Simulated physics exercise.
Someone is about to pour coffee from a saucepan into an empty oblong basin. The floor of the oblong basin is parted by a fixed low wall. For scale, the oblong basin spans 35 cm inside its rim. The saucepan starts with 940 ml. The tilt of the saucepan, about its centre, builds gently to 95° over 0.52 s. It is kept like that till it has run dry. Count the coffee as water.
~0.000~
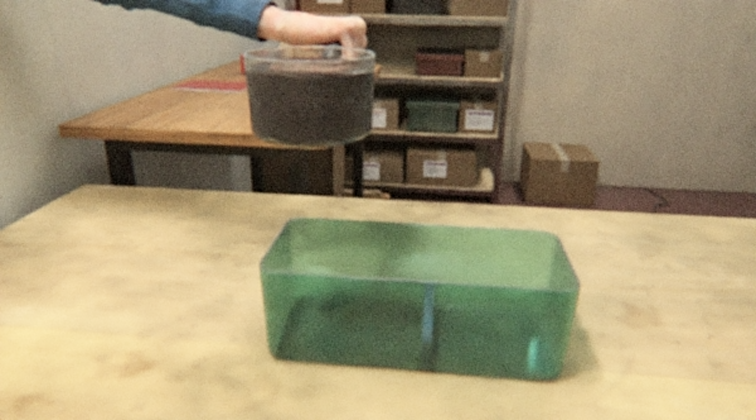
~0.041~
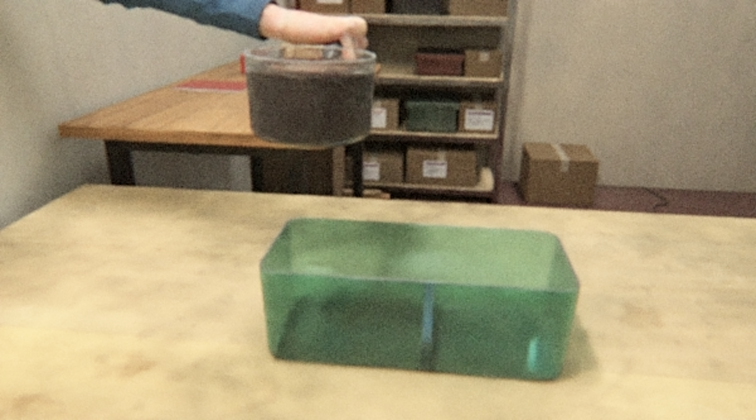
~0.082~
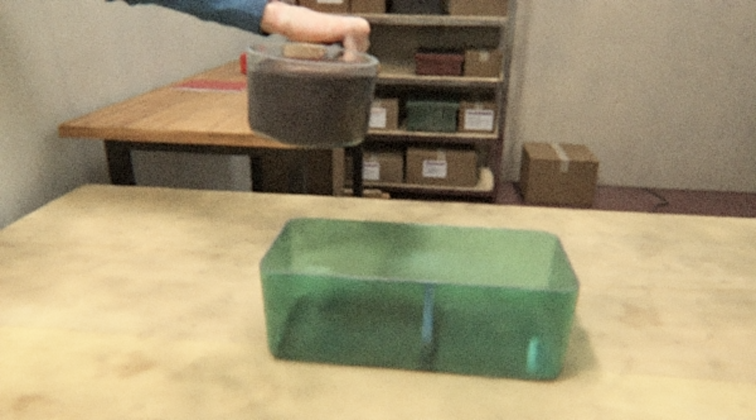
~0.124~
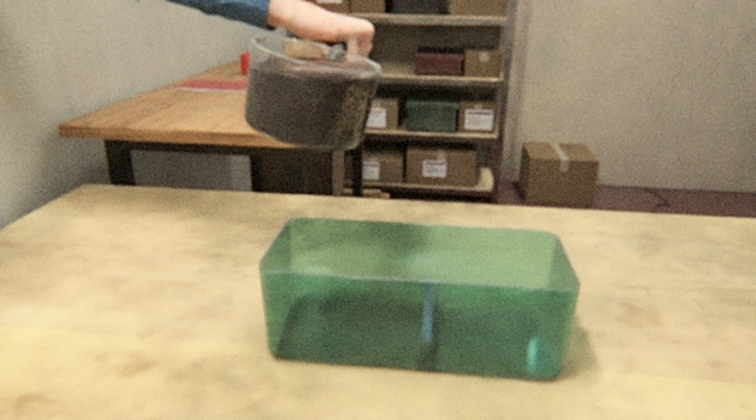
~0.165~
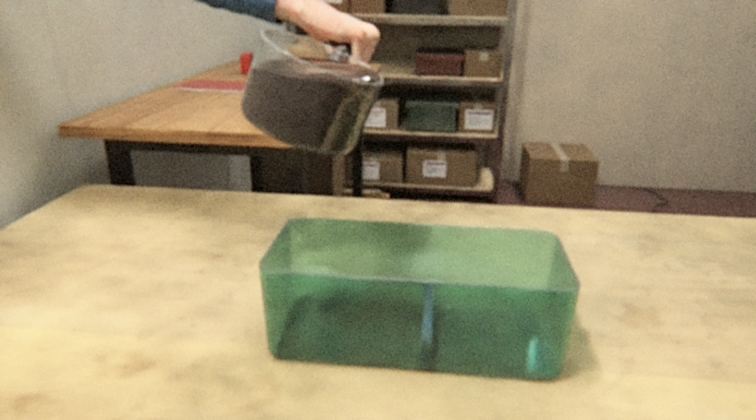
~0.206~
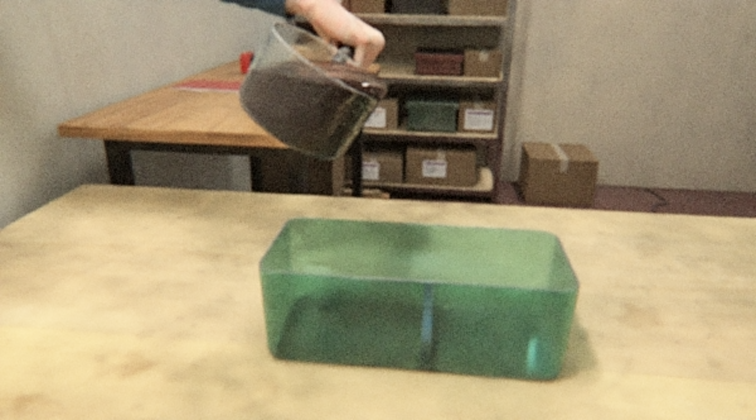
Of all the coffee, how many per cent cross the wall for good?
The far part has some 61 per cent.
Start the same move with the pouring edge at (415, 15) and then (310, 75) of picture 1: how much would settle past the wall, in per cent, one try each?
First 75, then 20 per cent.
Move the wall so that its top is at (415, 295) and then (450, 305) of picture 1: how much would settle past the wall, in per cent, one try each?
First 80, then 25 per cent.
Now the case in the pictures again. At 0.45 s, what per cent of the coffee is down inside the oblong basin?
About 12 per cent.
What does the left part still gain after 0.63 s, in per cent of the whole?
Some 22 per cent.
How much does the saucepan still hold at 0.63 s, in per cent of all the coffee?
About 12 per cent.
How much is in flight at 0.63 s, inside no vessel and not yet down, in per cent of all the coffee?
Some 16 per cent.
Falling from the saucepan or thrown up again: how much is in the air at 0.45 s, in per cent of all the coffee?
Some 48 per cent.
After 0.45 s the tilt is 91° and 41 per cent is still to pour, 2 is left of the wall and 9 right of it.
After 0.63 s the tilt is 95° and 13 per cent is still to pour, 16 is left of the wall and 56 right of it.
After 0.82 s the tilt is 95° and 4 per cent is still to pour, 24 is left of the wall and 63 right of it.
After 1.02 s the tilt is 95° and 1 per cent is still to pour, 32 is left of the wall and 65 right of it.
In the end 38 per cent lies left of the wall, 61 right of it and 1 outside.
